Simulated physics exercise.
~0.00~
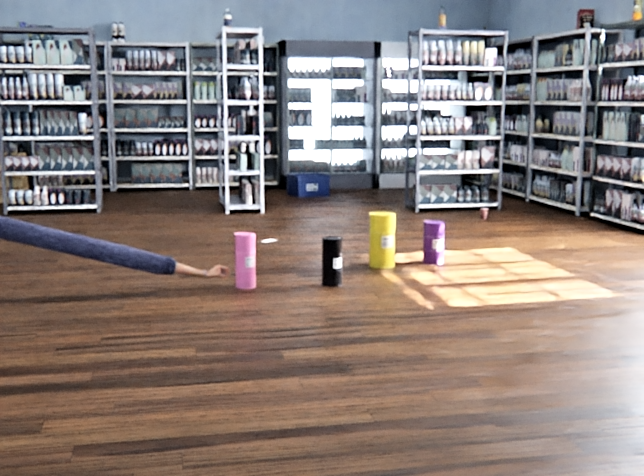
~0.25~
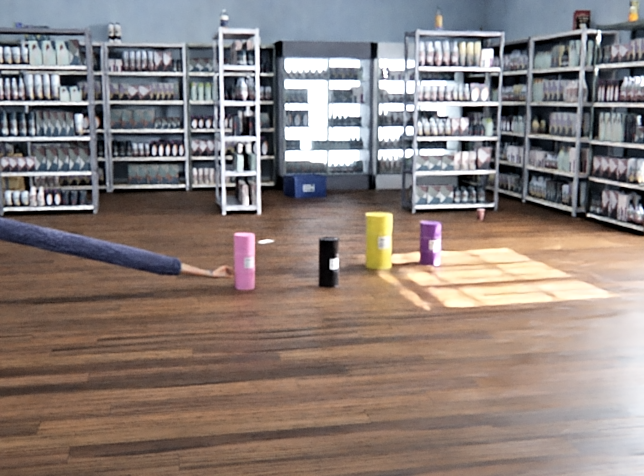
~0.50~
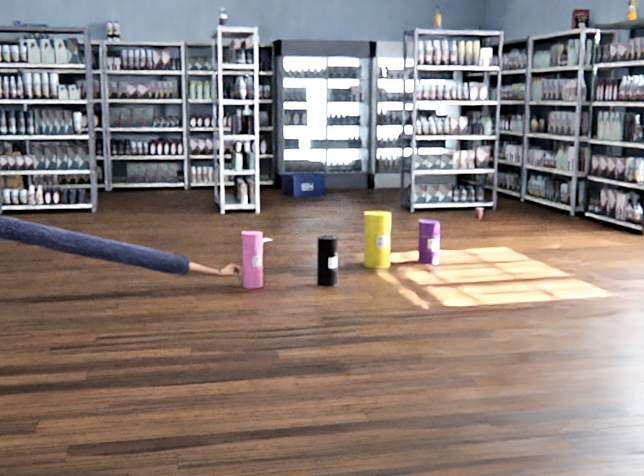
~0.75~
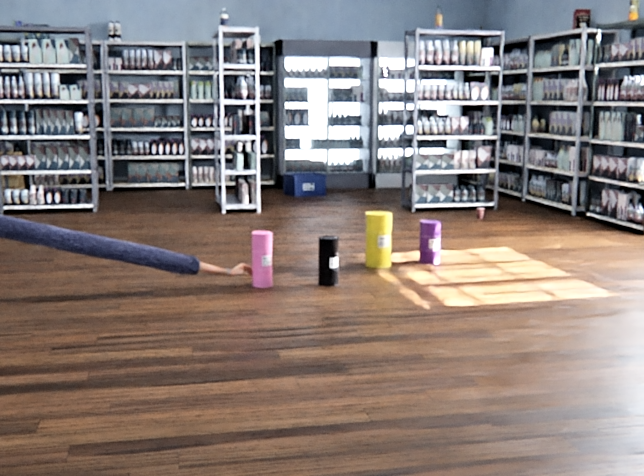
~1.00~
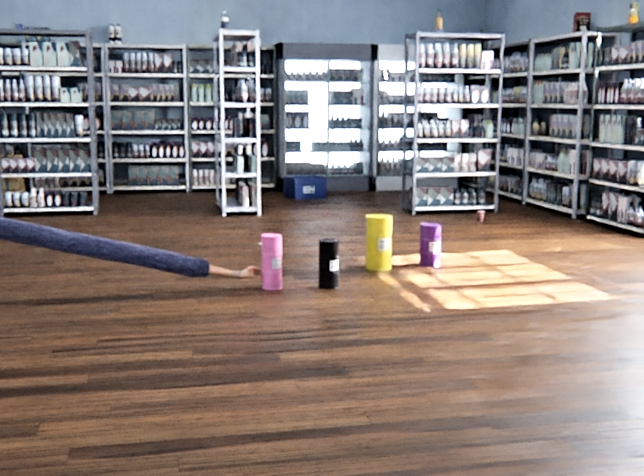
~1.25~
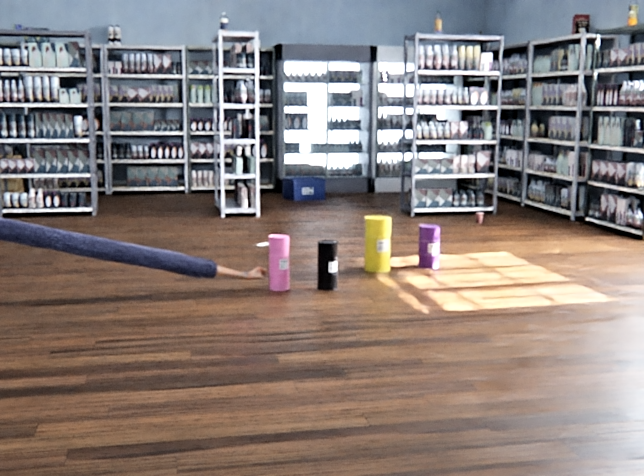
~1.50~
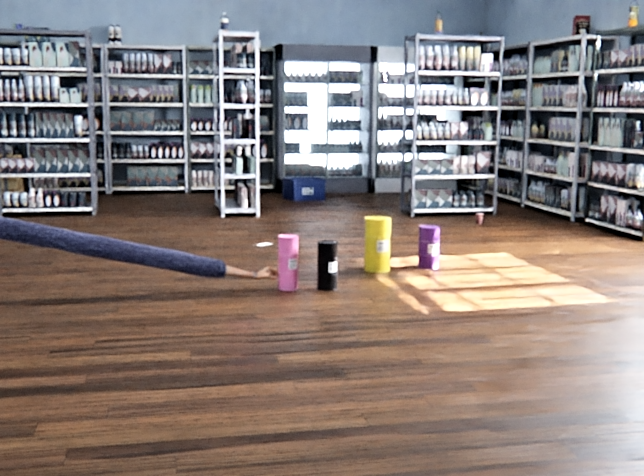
In a room lined with bottle-filled shelves, a hand slides an upright pink canister right across the wooden floor toward a black one.
